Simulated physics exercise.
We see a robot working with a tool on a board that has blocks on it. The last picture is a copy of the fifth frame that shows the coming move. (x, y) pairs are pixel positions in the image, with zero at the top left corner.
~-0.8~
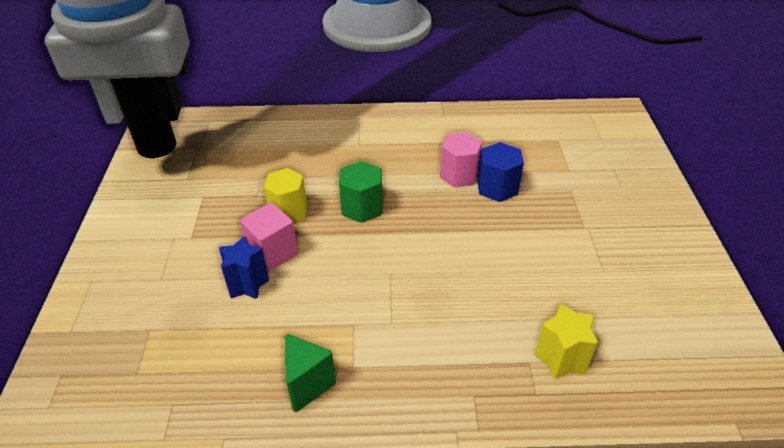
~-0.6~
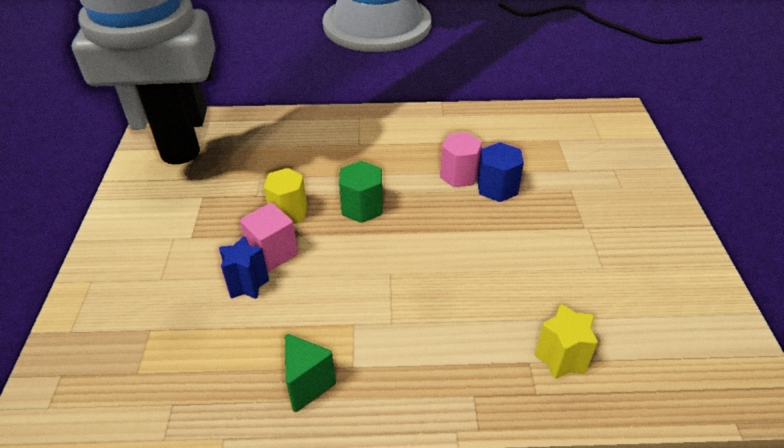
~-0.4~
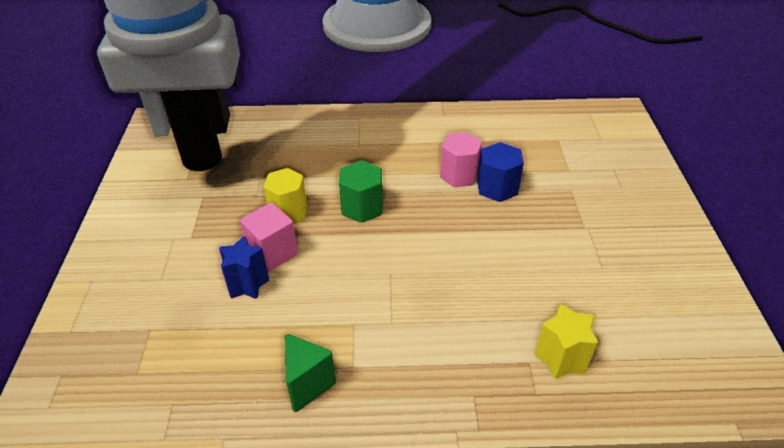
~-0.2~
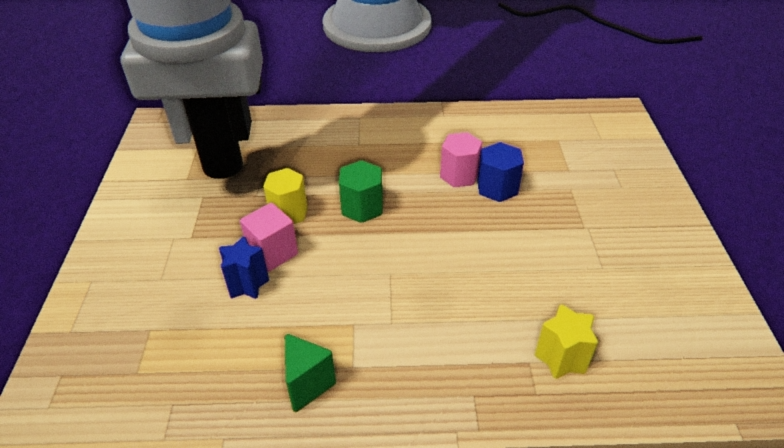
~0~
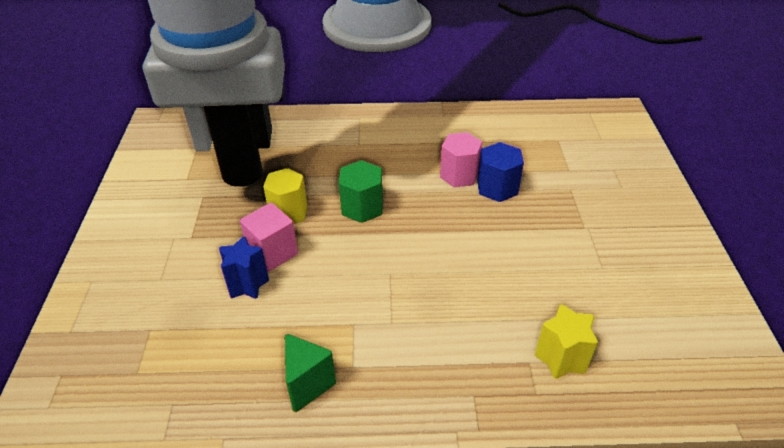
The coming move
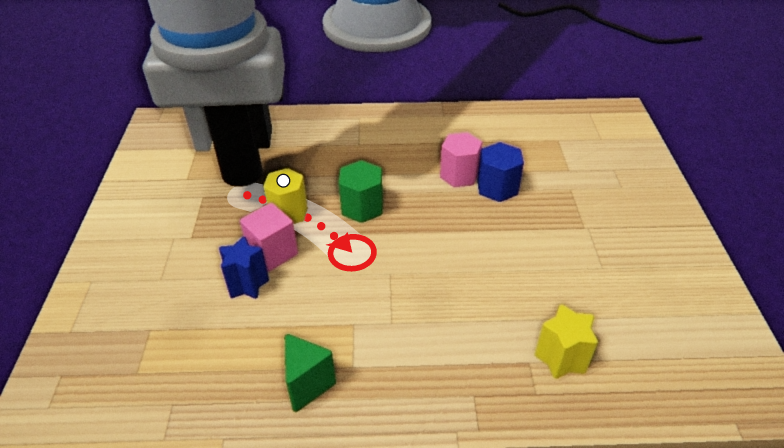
At first, a robot arm holds its black tool over the upper left of a wooden board scattered with colourful blocks. The tool then moves steadily right and slightly toward the viewer, drawing close to the yellow hexagonal block beside the pink cube, while all the blocks stay still.
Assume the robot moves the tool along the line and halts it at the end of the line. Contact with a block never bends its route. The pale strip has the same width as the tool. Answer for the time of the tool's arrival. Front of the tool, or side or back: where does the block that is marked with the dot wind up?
Still in front.
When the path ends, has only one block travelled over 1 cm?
Yes, that is what happens.
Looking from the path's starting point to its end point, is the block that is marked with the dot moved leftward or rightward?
Answer: Rightward.
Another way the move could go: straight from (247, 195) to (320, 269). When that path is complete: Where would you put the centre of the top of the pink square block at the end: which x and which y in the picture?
My estimate: (278, 259).
Drawn move, from (247, 195) over (286, 208) and (322, 227) to (352, 252); the dot is on the yellow hexagon.
What follows on the original path. One third of the way, tool at (283, 187); yellow hexagon at (311, 192).
Two thirds of the way, tool at (319, 205); yellow hexagon at (344, 216), turned 30° clockwise.
At the end, tool at (351, 231); yellow hexagon at (372, 246), turned 50° clockwise; green hexagon still.
